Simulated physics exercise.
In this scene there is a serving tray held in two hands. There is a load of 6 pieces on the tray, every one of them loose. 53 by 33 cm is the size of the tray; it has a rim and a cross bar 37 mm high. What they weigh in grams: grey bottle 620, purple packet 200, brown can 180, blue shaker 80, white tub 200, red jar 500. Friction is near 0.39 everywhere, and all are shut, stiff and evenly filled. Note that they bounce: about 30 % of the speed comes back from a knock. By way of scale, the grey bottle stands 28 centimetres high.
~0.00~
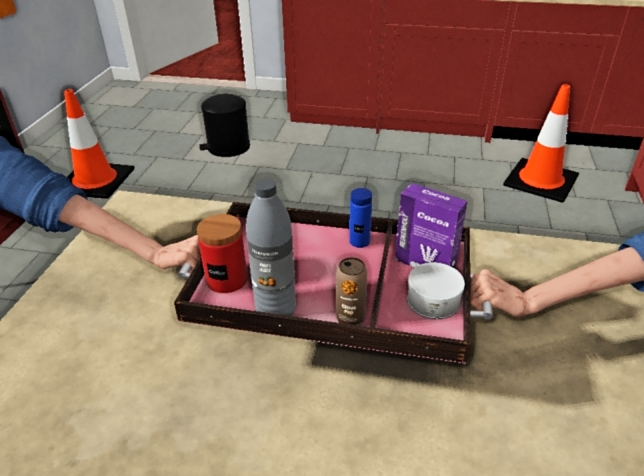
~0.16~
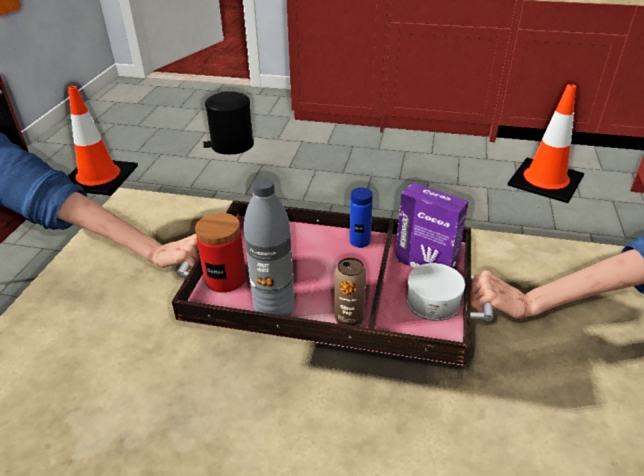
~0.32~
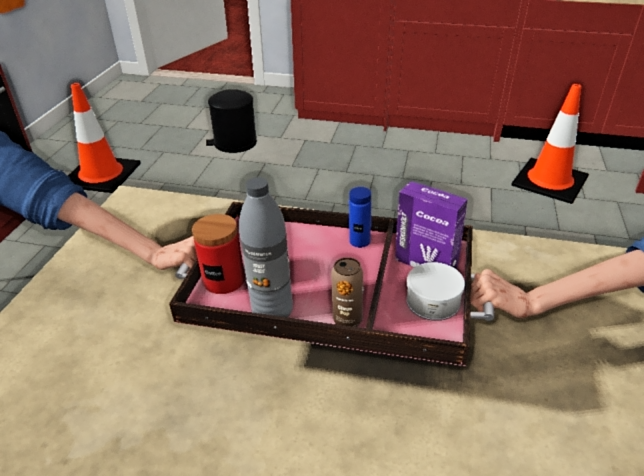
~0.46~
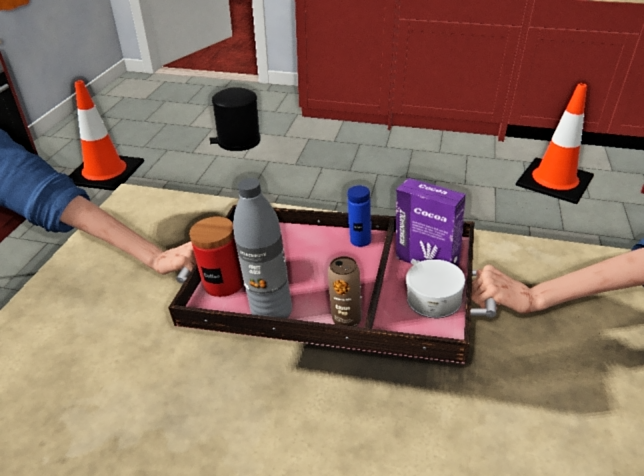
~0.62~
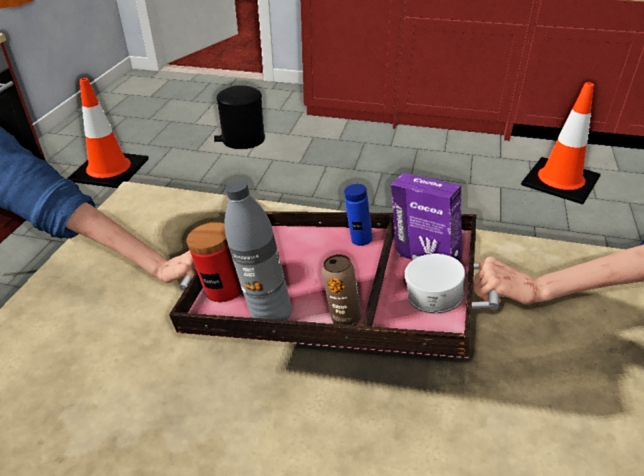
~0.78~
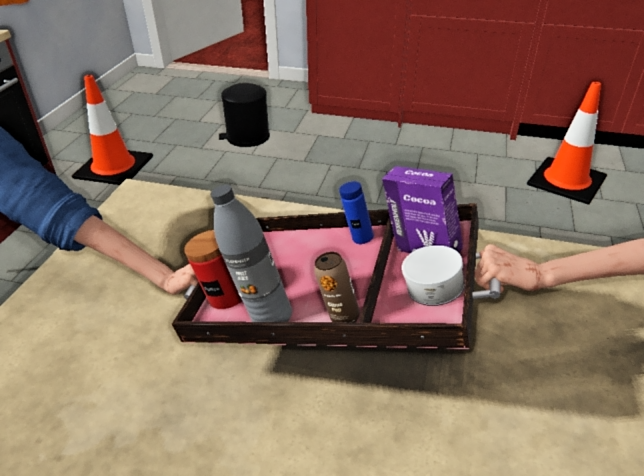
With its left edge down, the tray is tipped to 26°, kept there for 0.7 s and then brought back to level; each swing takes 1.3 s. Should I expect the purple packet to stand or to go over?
Expect it to stand.
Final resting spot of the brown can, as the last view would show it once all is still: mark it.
Roughly pixel (216, 289).
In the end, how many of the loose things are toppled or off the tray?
In total, 4.
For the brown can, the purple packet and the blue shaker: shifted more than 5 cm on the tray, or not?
First, the brown can is moved away; second, the purple packet stays in its position; third, the blue shaker is moved away.
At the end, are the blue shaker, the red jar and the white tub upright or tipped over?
Here's how it ends: The blue shaker comes down, the red jar comes down, and the white tub never goes down.
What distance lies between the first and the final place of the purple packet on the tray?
2 cm.
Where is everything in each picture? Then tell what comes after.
Tray level; purple packet (429, 232); grey bottle (271, 251), in the first frame.
Tray level; blue shaker (361, 218); white tub (435, 292), in the second frame.
Tray at 1°, left edge down; red jar (219, 254); grey bottle (265, 251), in the third frame.
Tray at 4°, left edge down; brown can (345, 295); blue shaker (359, 217), in the fourth frame.
Tray at 8°, left edge down; white tub (435, 283); red jar (217, 263), in the fifth frame.
Tray at 14°, left edge down; purple packet (423, 214); grey bottle (249, 259), in the sixth frame.
By 1.38 s, tray at 26°, left edge down; purple packet 2 cm from its spot near (402, 201); grey bottle rocked 61° off its seat; blue shaker on its side.
By 1.58 s, tray at 26°, left edge down; grey bottle now off the tray; purple packet 2 cm from its spot near (402, 201); brown can on its side.
By 2.28 s, tray at 25°, left edge down; red jar now off the tray; purple packet 2 cm from its spot near (403, 202); brown can on its side.
By 2.78 s, tray at 12°, left edge down; purple packet 2 cm from its spot near (418, 218); brown can on its side; blue shaker on its side.
When it is over (3.9 s), off the tray and tipped over, grey bottle and red jar; lying over on the tray, brown can and blue shaker; not toppled but over 5 cm from the start, white tub; purple packet within 5 cm of the start. End places, in pixels of the last picture, purple packet near (427, 233).
